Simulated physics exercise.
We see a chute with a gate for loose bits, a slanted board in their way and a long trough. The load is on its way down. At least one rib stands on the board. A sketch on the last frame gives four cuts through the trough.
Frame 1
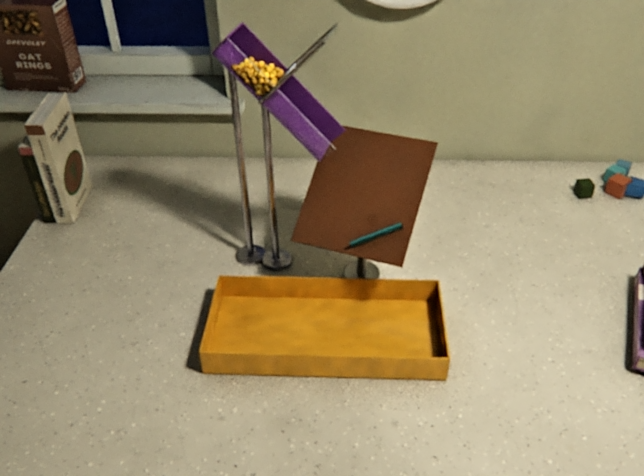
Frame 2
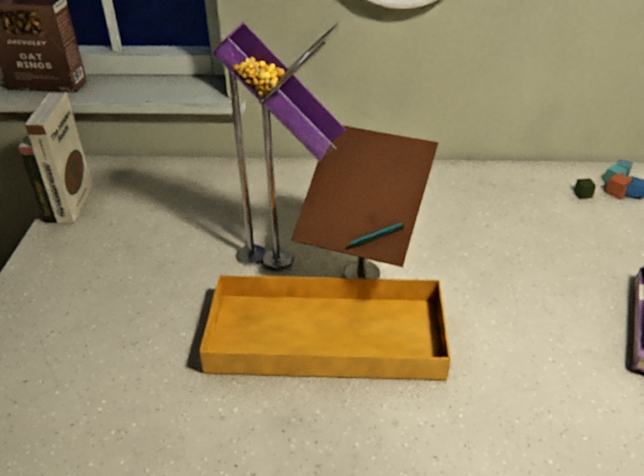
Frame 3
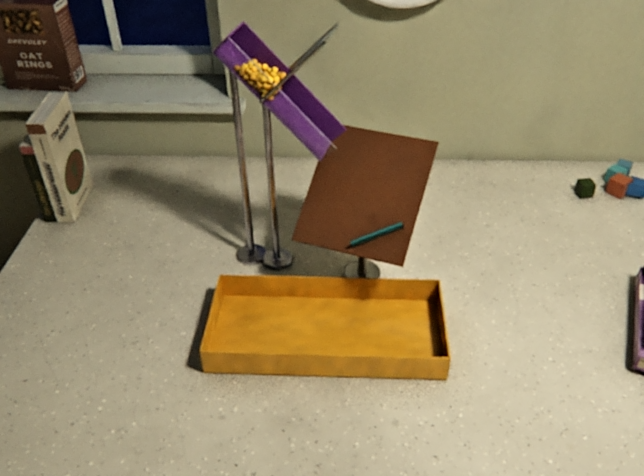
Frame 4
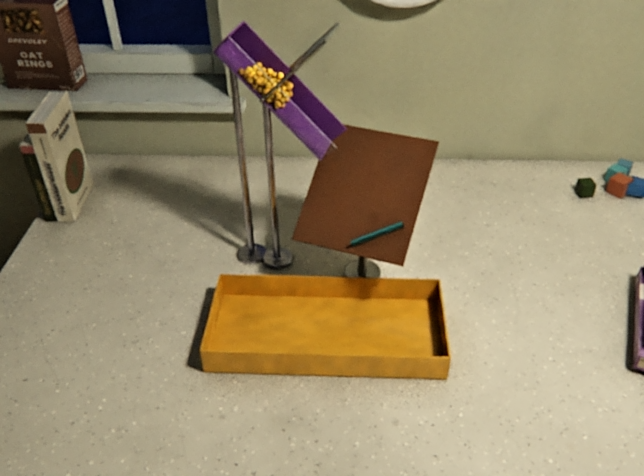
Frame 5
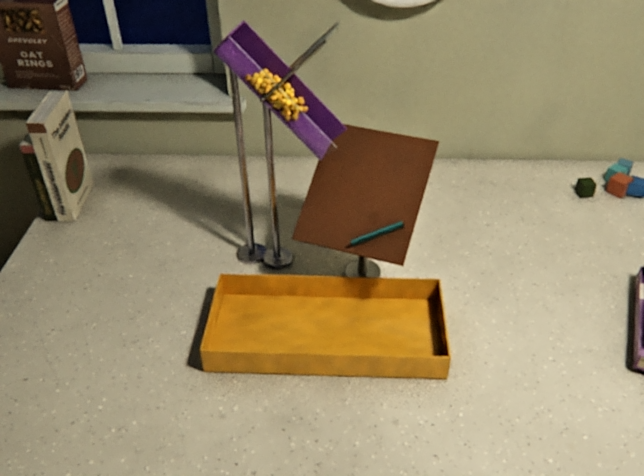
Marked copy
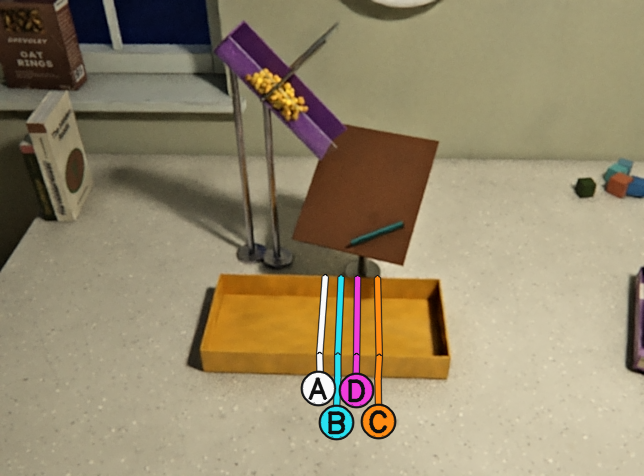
Small yellow balls start sliding down a purple chute above a tilted brown board.
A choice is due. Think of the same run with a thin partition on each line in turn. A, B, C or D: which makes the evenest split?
Best: A.
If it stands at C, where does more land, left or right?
The left side.
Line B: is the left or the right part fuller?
The left side.
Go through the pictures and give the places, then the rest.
In the first picture, load behind the gate at (260, 75), puffed corn balls; lip of the chute at (325, 152), sloping fairly steeply.
In the second picture, middle of the board at (365, 191), tilted fairly steeply; middle of its low edge at (345, 253); of its high edge at (383, 132).
In the third picture, front corners of the trough at (200, 351) and (450, 358), empty; front of the load at (279, 87).
In the fourth picture, middle of the load at (267, 86); its front at (287, 99), about a quarter of the way to the lip; rib from (402, 222) to (350, 242).
In the fifth picture, middle of the load at (278, 98); its front at (305, 109), about half of the way to the lip.
On the marked copy, line A crosses the front rim at (319, 354); line B crosses the front rim at (337, 354); line C crosses the front rim at (379, 355); line D crosses the front rim at (356, 355).
With A, of what is caught, about half on the left of the divider, about half on the right.
With B, of what is caught, most on the left of the divider, about a quarter on the right.
With C, of what is caught, most on the left of the divider, a small part on the right.
With D, of what is caught, most on the left of the divider, about a quarter on the right.
